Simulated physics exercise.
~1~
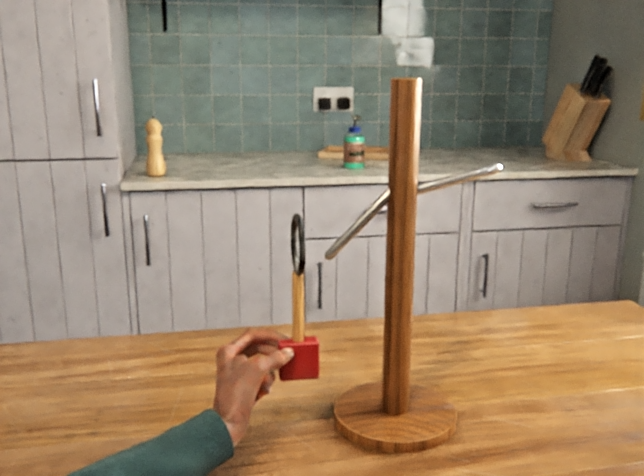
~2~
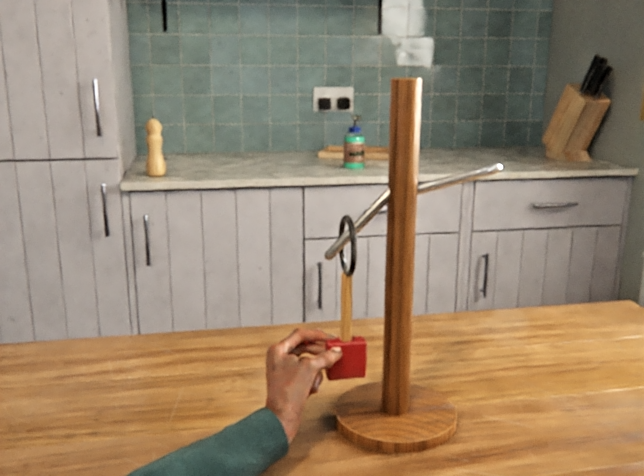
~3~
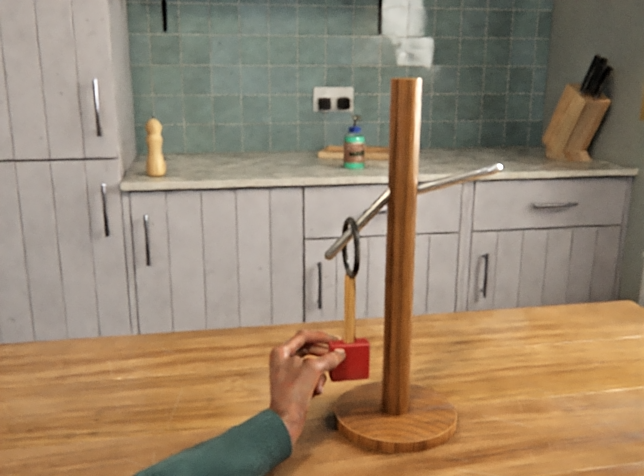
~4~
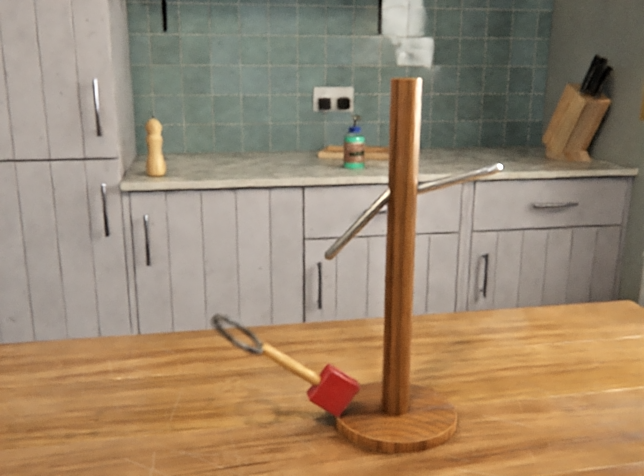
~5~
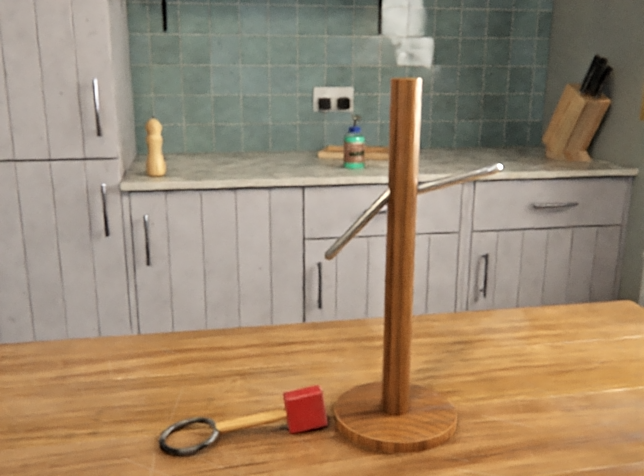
In this clip, a hand holds a red brush with a dark ring upright, moves it right to the angled metal peg of a wooden stand, and lets go; the brush tips over leftward and drops, ending flat on the table beside the stand's base.
